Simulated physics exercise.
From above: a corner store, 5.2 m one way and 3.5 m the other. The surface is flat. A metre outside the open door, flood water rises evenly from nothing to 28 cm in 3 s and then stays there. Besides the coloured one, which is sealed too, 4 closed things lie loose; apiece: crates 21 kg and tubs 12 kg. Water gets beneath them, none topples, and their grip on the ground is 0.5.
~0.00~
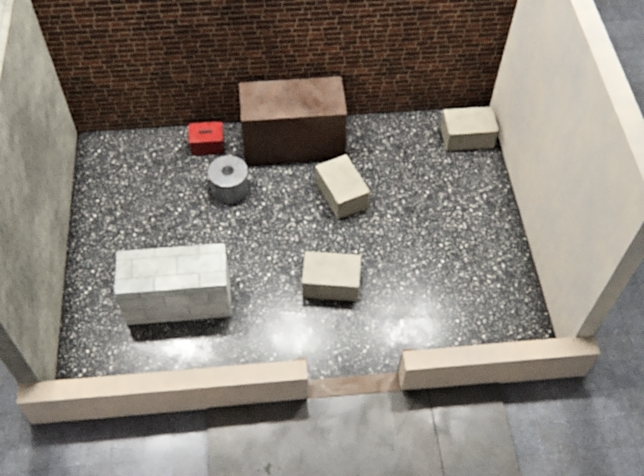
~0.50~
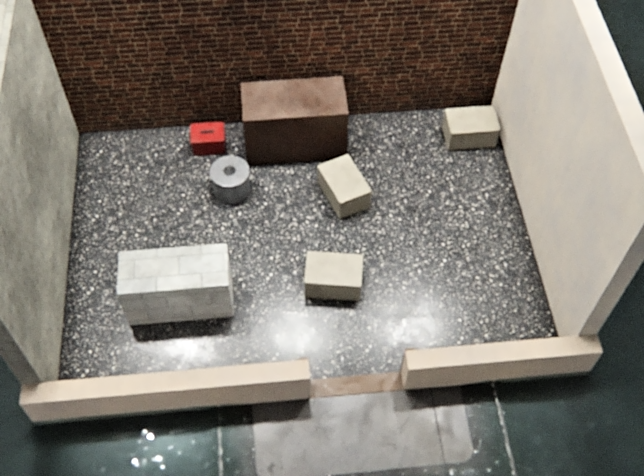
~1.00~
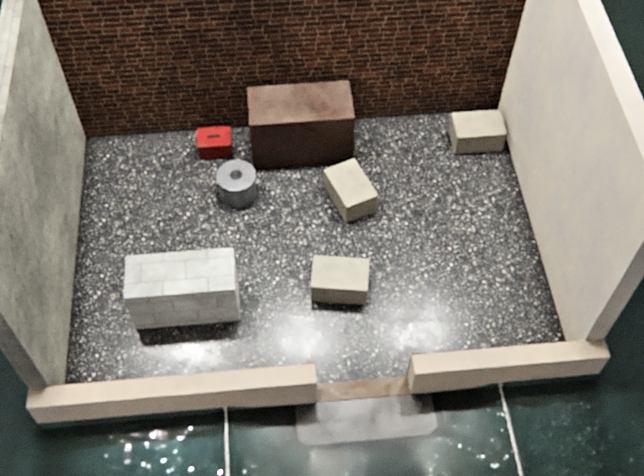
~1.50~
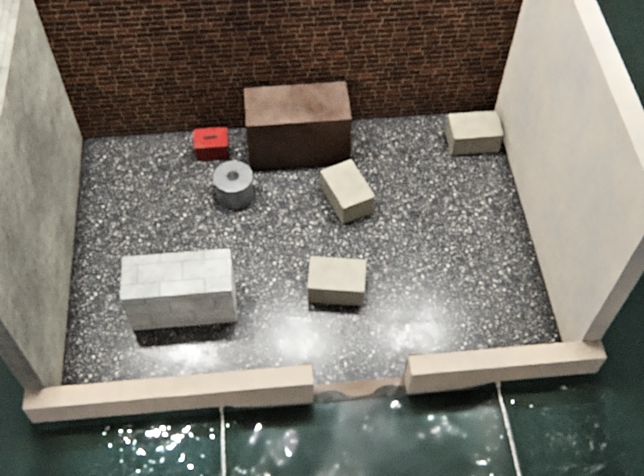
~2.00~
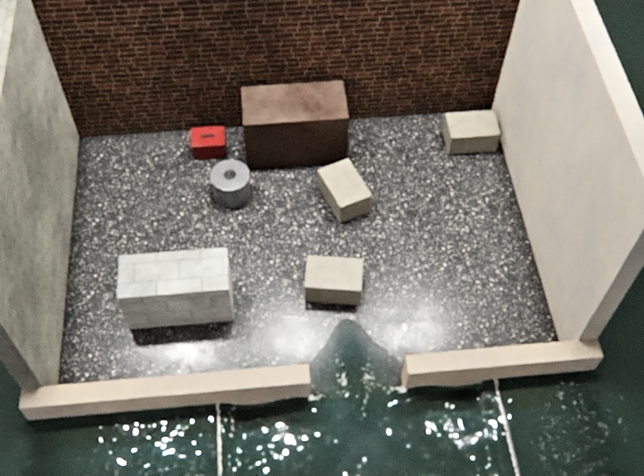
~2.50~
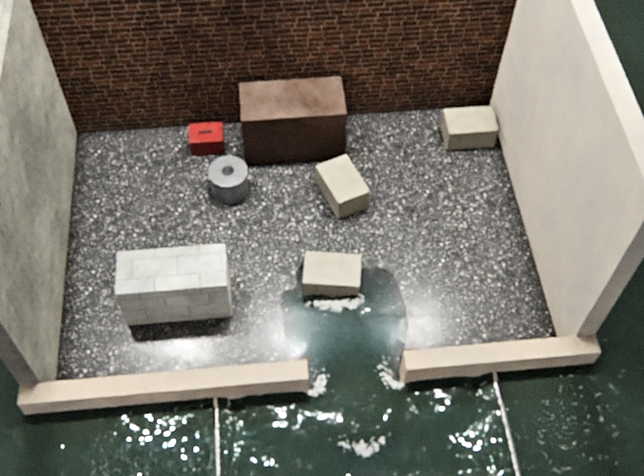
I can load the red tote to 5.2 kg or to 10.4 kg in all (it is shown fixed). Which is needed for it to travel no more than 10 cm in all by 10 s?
For it, neither weight holds it.
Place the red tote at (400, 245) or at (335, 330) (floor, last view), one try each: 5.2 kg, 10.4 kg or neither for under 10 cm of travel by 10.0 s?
In that order: Neither is enough; neither is enough.
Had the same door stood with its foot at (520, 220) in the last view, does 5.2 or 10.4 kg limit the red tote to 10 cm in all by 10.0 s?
Then neither weight holds it.
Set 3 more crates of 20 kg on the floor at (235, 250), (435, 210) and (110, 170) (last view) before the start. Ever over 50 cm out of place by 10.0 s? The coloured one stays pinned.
In that order: Past it, more, past it.
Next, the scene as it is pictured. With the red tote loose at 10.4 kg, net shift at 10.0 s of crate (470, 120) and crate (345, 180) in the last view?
In turn: 120 cm, 200 cm.
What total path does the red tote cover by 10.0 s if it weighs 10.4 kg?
Some 200 cm in all.
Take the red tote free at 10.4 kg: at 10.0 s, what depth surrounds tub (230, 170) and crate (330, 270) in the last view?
About 11 and 9 cm.
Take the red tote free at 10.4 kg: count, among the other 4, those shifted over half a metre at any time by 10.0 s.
I count 4.
After 3.5 s the red tote would be 0 cm from its start with 5.2 kg and 0 cm from its start with 10.4 kg; 0 cm of water round it then.
After 4.5 s the red tote would be 0 cm from its start with 5.2 kg and 0 cm from its start with 10.4 kg; 0 cm of water round it then.
After 7.0 s the red tote would be 65 cm from its start with 5.2 kg and 61 cm from its start with 10.4 kg; 13 cm of water round it then.
After 10.0 s the red tote would be 130 cm from its start with 5.2 kg and 171 cm from its start with 10.4 kg; 12 cm of water round it then.
